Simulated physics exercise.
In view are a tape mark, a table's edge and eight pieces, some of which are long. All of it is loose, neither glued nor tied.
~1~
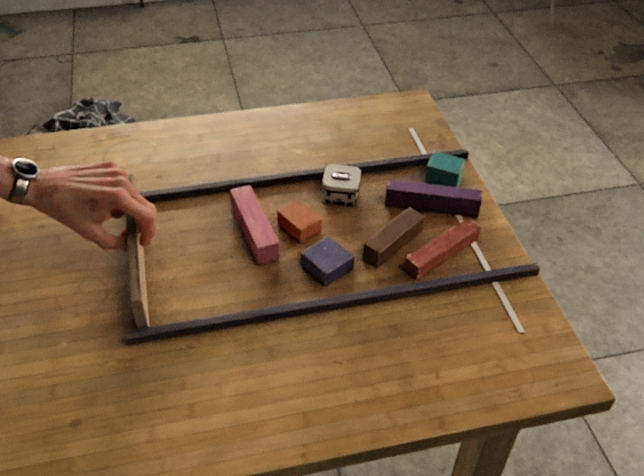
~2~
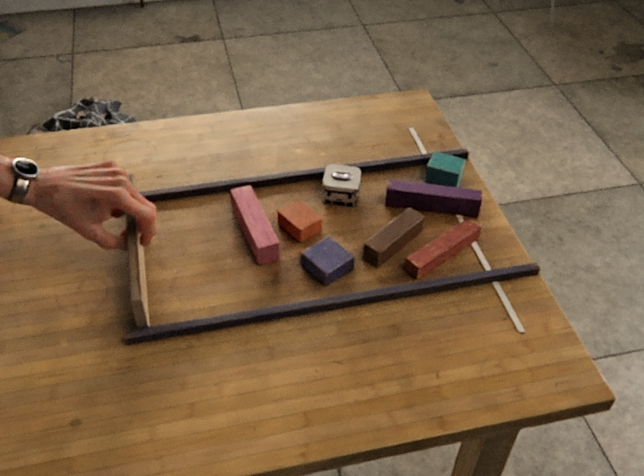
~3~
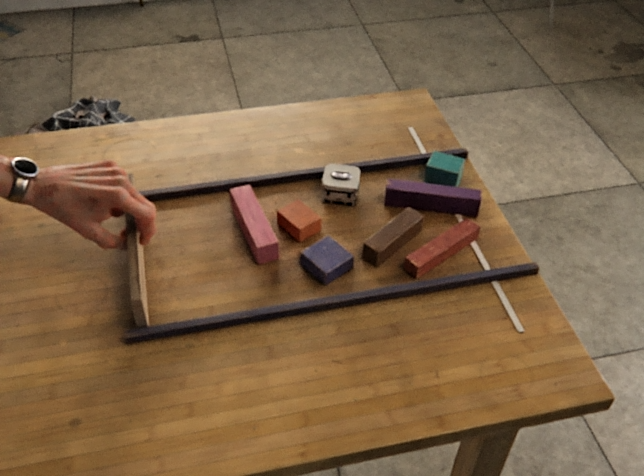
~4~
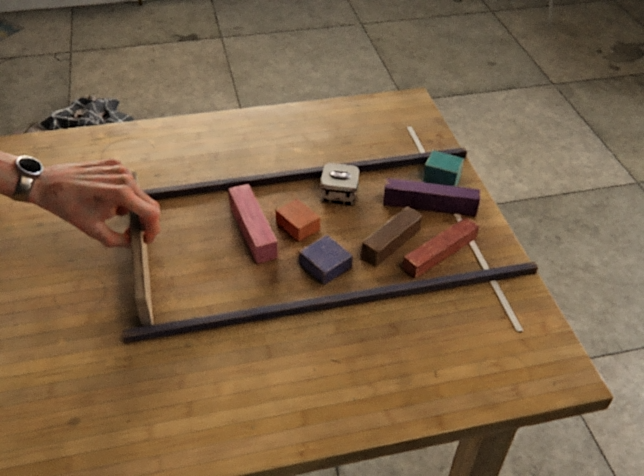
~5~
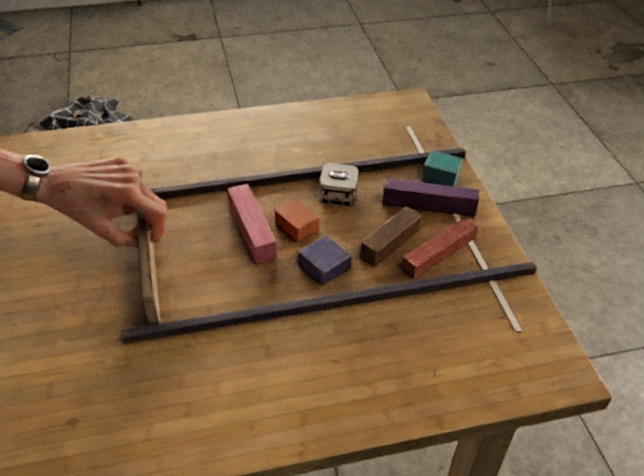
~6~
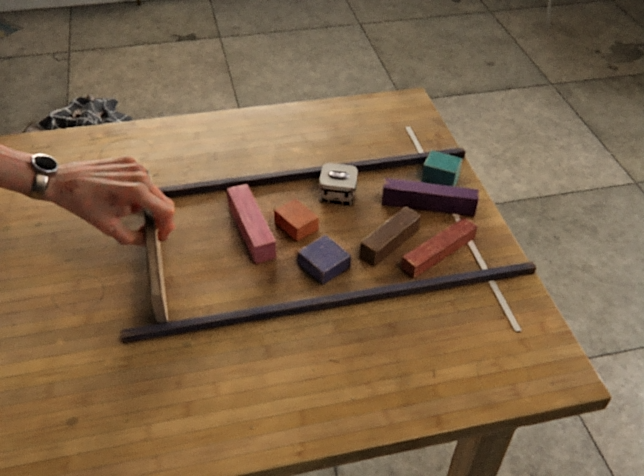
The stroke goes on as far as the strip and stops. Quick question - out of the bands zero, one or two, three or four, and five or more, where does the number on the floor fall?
The table loses three or four pieces.
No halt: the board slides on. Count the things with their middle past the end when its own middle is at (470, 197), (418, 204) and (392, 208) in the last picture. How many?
6, 1, 0.
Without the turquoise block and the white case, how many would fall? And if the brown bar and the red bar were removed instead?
3, then 2.
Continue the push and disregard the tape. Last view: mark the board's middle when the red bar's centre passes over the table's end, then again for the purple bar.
First it's close to (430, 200), next close to (415, 205).
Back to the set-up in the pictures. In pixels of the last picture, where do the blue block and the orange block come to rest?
Near (490, 239) and (481, 191).
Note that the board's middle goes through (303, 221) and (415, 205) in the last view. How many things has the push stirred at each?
That makes 3 at the first spot and 8 at the second.
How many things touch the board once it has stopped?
Contact count: 2.
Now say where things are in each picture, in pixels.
In the first picture, turquoise block (445, 171); purple bar (433, 198); red bar (443, 248); board (136, 248); tape (458, 215).
In the second picture, purple bar (433, 198); blue block (328, 260).
In the third picture, red bar (443, 248); board (135, 247).
In the fourth picture, turquoise block (443, 170); white case (340, 184).
In the fifth picture, purple bar (430, 197); pink bar (251, 223).
In the sixth picture, turquoise block (442, 170); purple bar (430, 197); red bar (440, 247); board (153, 243); tape (455, 214).
Soon after, none off yet; turquoise block at rest near (442, 170); purple bar at rest near (430, 197); red bar at rest near (440, 247).
Then, none off yet; turquoise block moved about its own width near (467, 165); purple bar moved about its own width near (493, 195); red bar moved about its own width near (500, 241).
At rest, the number that fall off is three or four; fallen, brown bar, red bar, purple bar and turquoise block.
